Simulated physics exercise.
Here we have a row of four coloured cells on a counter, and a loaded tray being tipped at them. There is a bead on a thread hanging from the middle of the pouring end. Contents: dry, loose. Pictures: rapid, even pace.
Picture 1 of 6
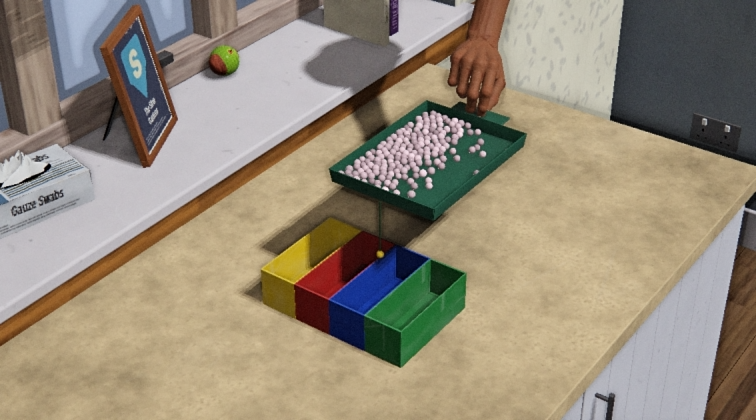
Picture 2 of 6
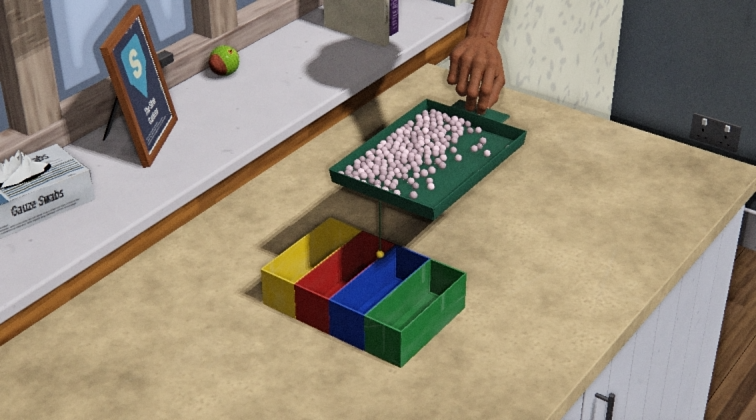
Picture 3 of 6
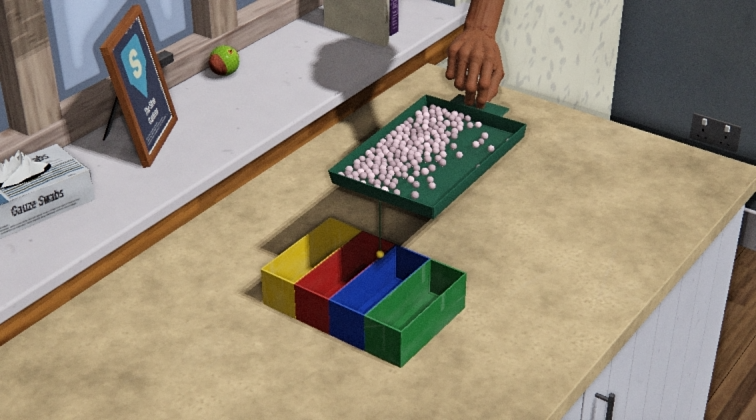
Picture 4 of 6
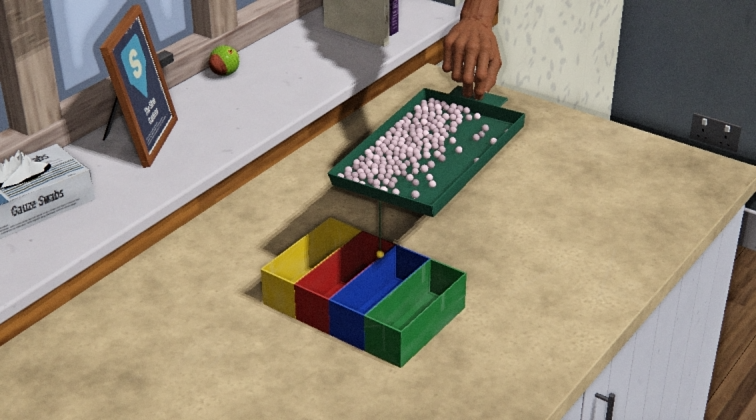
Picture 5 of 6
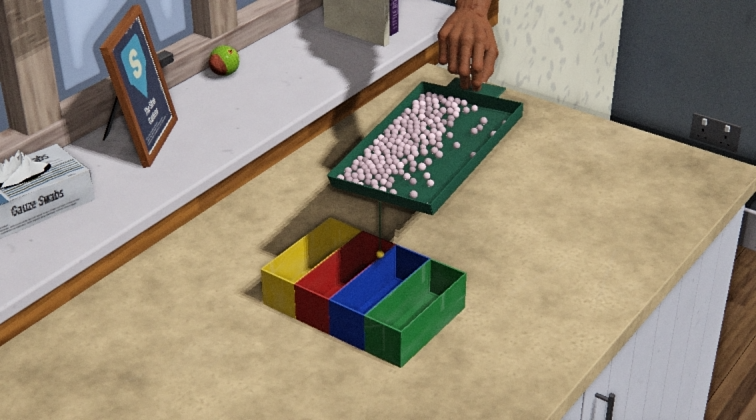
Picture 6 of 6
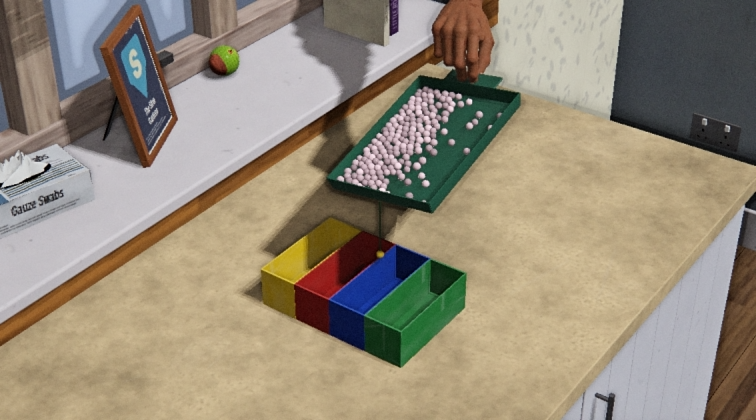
On a counter, a hand held a green tray of pale pink beads above yellow, red, blue and green compartments, then gradually tilted it toward its left corner as the beads began to shift.
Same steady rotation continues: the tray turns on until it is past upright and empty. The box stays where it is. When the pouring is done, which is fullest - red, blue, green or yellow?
Fullest: The yellow cell.
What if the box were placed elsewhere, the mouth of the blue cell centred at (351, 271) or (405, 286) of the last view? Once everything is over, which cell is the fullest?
You'd see red win the first time and the yellow cell win the second.
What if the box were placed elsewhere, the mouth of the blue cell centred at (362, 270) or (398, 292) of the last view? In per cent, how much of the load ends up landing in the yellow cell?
Around 20 and then 60 per cent.
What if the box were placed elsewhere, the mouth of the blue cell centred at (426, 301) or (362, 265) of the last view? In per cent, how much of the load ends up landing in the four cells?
You'd get near 10 percent first and near 100 percent next.
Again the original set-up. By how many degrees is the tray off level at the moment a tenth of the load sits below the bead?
The tilt then is about 80°.
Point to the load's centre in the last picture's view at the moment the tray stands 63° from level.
The load's middle is around (366, 151).
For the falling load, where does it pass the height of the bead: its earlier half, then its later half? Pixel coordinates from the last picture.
I'd place the first part at (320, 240) and the rest at (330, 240).
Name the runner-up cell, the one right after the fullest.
That's red.
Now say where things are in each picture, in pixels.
In the first picture, corners of the pouring end at (332, 168) and (434, 207), level; middle of the load at (409, 151), sugar pearls; bead on its thread at (380, 254); yellow cell at (279, 290); red cell at (312, 306); blue cell at (347, 322); green cell at (383, 338).
In the second picture, corners of the pouring end at (332, 169) and (433, 207), level; middle of the load at (409, 150).
In the third picture, corners of the pouring end at (331, 170) and (433, 206), tipped barely, lowest at the left corner; middle of the load at (409, 148), a small part on the move.
In the fourth picture, corners of the pouring end at (330, 172) and (431, 204), tipped a little, lowest at the left corner; middle of the load at (408, 144), a small part on the move.
In the fifth picture, corners of the pouring end at (330, 175) and (430, 203), tipped a little, lowest at the left corner; middle of the load at (405, 141), a small part on the move.
In the sixth picture, corners of the pouring end at (329, 177) and (428, 201), tipped clearly, lowest at the left corner; middle of the load at (402, 140), most on the move; yellow cell at (279, 290); red cell at (312, 306); blue cell at (347, 322); green cell at (383, 338).
Soon, tray tipped steeply; all on the tray.
A while on, tray tipped past a quarter turn; a small part on the tray; about two thirds in the yellow cell; about a quarter in the red cell; a stray few in the blue cell; a small part falling or outside the box.
Towards the end, tray tipped past a quarter turn; most in the yellow cell; about a quarter in the red cell; a stray few in the blue cell; a stray few falling or outside the box.
Finally, tray tipped past a quarter turn; most in the yellow cell; about a quarter in the red cell; a stray few in the blue cell; none in the green cell; a stray few outside the box.
